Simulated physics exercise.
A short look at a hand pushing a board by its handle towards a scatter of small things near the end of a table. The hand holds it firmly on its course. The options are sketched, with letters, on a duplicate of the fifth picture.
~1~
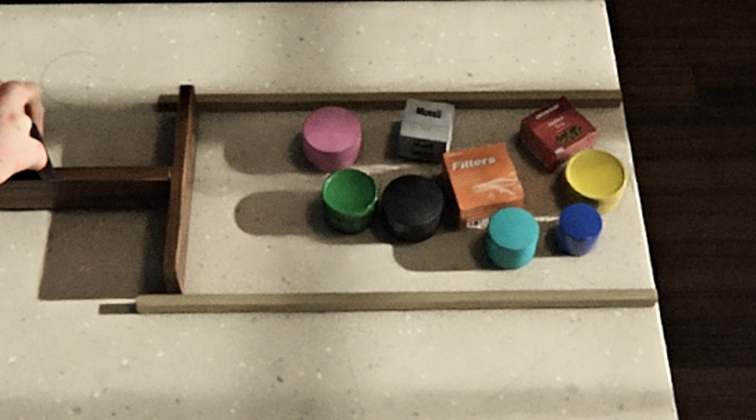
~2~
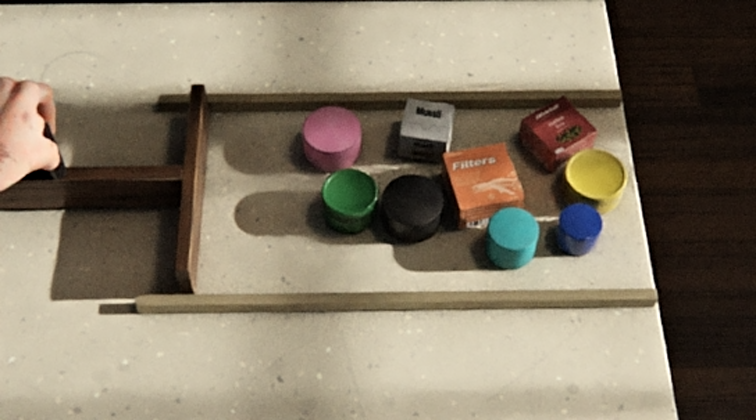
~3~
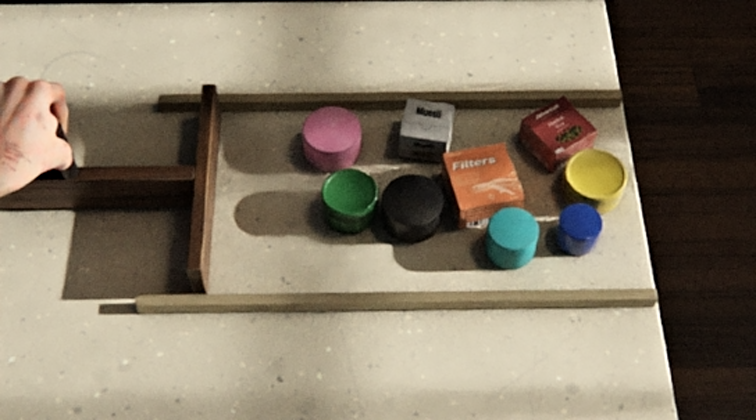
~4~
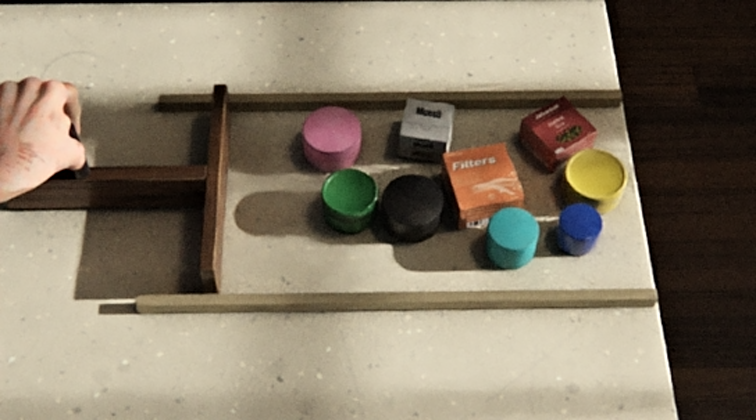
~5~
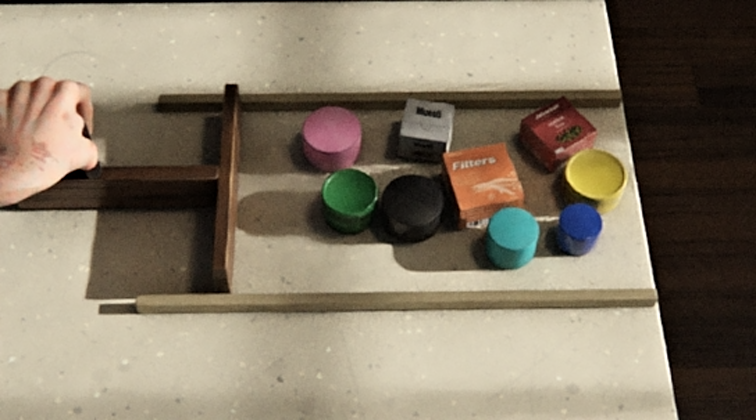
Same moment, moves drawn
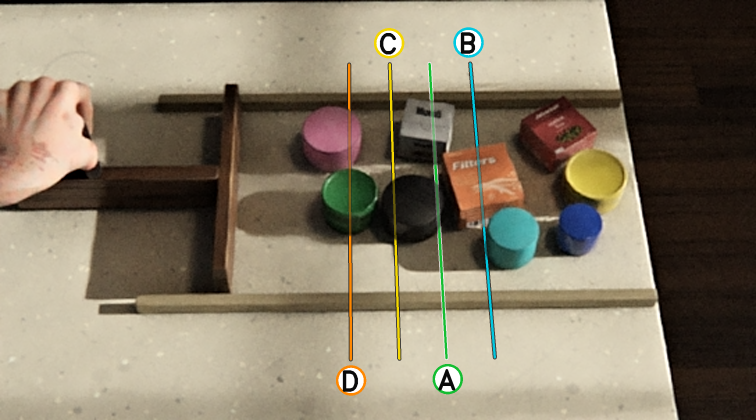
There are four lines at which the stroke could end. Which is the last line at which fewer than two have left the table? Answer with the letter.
Line B.
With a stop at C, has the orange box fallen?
No.
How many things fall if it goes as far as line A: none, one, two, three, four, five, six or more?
In all, none.
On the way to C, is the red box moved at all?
No.
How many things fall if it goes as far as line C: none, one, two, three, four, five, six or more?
In all, none.
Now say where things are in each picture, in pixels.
In the first picture, black tin (413, 209); white packet (427, 131); green jar (350, 201).
In the second picture, board (190, 172); yellow tub (593, 182).
In the third picture, board (201, 171); orange box (482, 185).
In the fourth picture, board (214, 171); red box (557, 135).
In the fifth picture, board (226, 171); black tin (413, 209); white packet (427, 131); green jar (350, 201).
On the copy, A at (437, 198); B at (482, 198); C at (394, 199); D at (350, 199).
On B. First, board (318, 170); pink tin (355, 139); yellow tub (593, 182).
Then, board (409, 169); turquoise tin (544, 252); orange box (498, 186).
Finally, board (479, 168); yellow tub (632, 182); red box (613, 131); none fallen.
By contrast, A is within the limit but short; C is within the limit but short; D is within the limit but short.
